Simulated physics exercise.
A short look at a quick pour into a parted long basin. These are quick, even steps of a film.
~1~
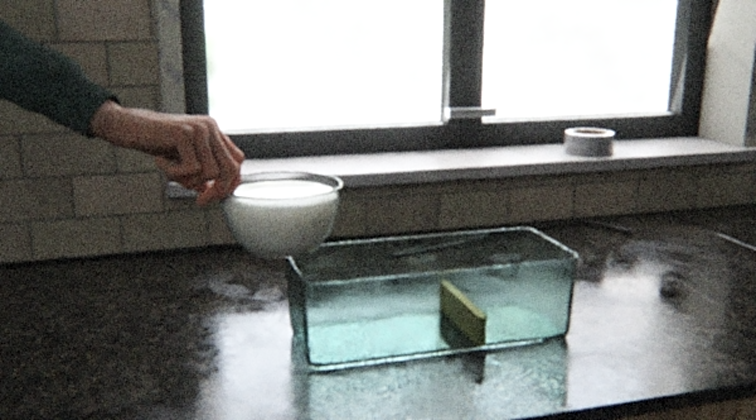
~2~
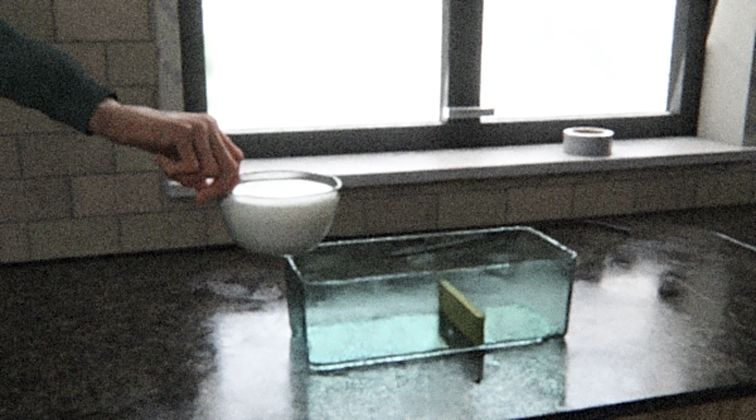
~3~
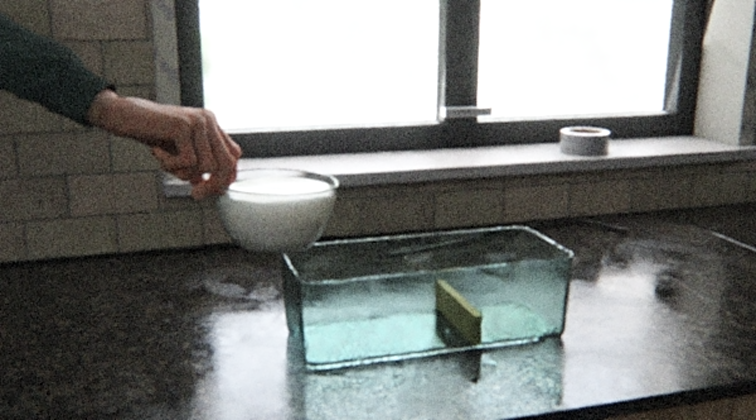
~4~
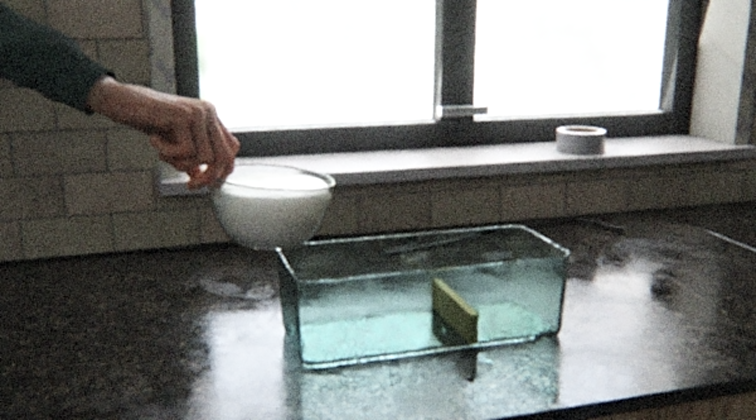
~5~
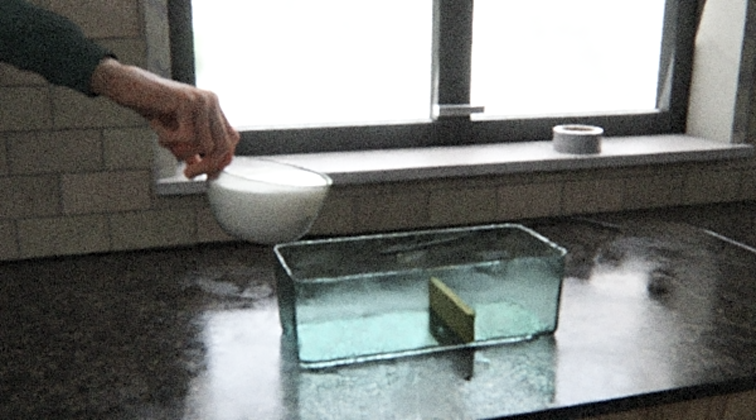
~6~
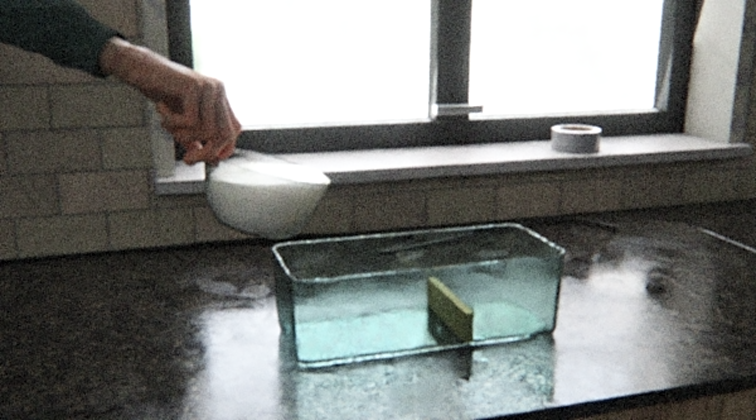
A hand slowly tilting a clear bowl of white liquid rightward above a long glass basin with a small upright divider inside.
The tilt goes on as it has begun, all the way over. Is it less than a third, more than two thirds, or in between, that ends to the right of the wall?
It comes to not even a third.
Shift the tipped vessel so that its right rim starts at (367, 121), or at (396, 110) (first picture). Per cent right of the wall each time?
Roughly 45 per cent, and 85 per cent.
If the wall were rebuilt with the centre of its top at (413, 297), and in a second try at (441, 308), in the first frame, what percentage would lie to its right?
First some 60, then 20 per cent.
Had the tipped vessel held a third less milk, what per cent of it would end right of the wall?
Some 5 per cent.
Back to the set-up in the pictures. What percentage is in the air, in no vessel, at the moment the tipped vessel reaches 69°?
It comes to 35 per cent or so.
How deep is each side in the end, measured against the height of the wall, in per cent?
Near 60 on the left, 10 on the right.
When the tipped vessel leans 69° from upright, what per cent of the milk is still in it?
Near 45 %.
A moment on, the tilt is 69° and 44 per cent is still to pour, 22 is left of the wall and 0 right of it.
Next, the tilt is 102° and 2 per cent is still to pour, 81 is left of the wall and 7 right of it.
Then the tilt is 109° and 0 per cent is still to pour, 88 is left of the wall and 11 right of it.
Later the tilt is 109° and 0 per cent is still to pour, 88 is left of the wall and 11 right of it.
At rest 88 per cent lies left of the wall, 11 right of it and 0 outside.
